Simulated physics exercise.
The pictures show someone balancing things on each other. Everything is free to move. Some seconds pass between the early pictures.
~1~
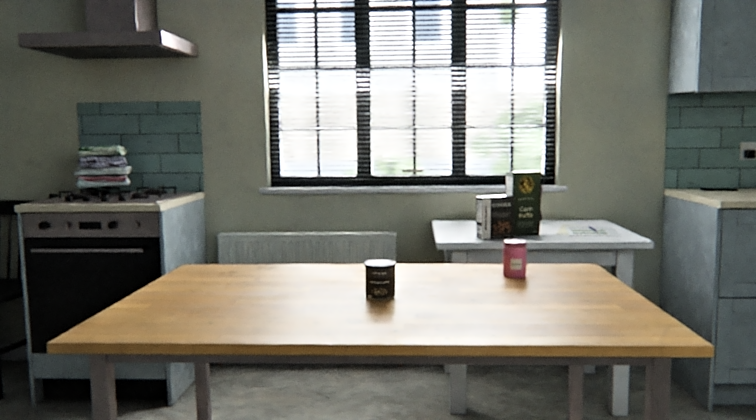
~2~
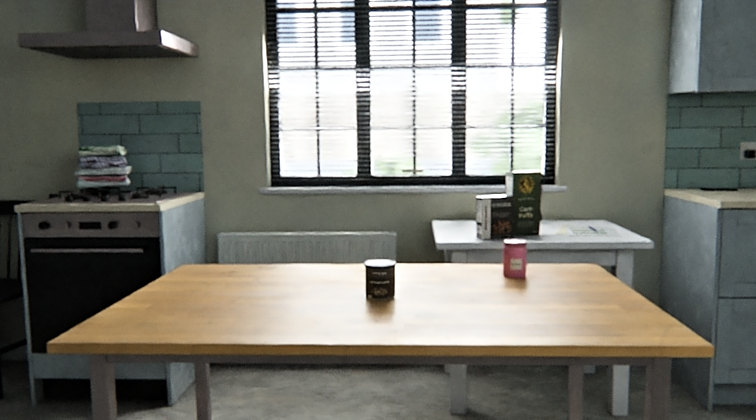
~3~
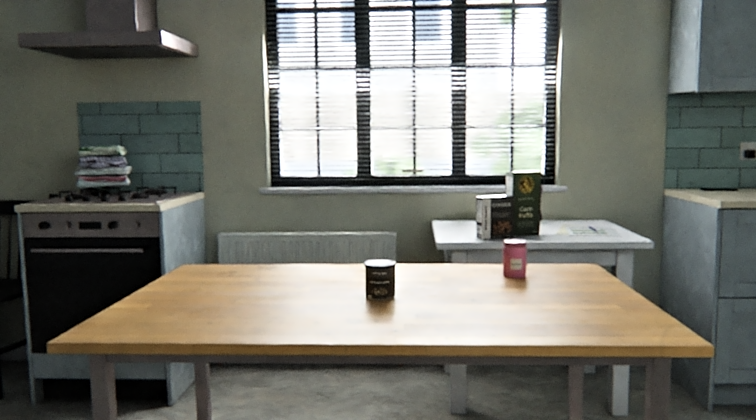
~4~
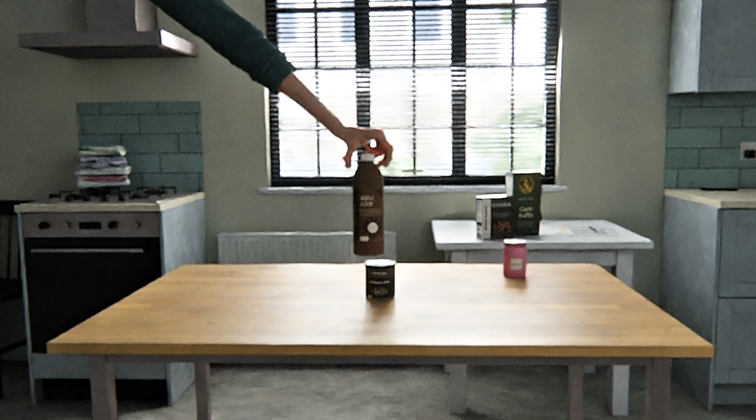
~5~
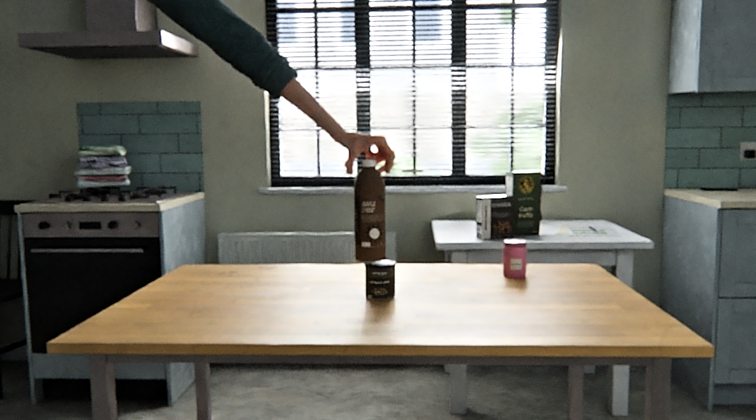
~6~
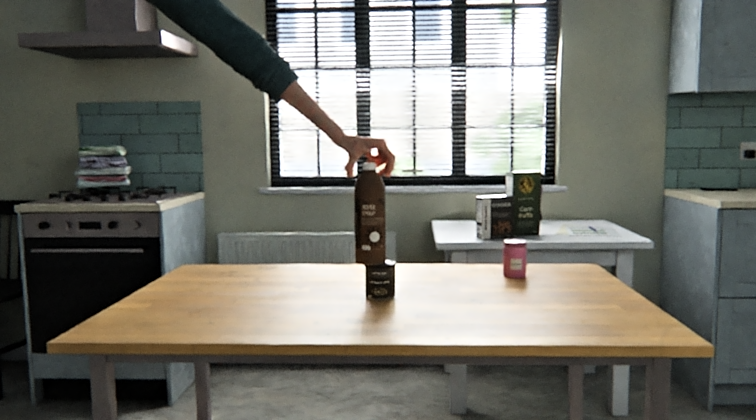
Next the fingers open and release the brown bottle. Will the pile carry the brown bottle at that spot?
Here the pile holds.
Then, 0.90 s later than the last frame, all is still.
Then, 2.00 s later than the last frame, brown bottle resting near (370, 214).
When it is over, all 3 as before. End places, in pixels of the last picture, brown bottle near (370, 214). The pile keeps its balance.
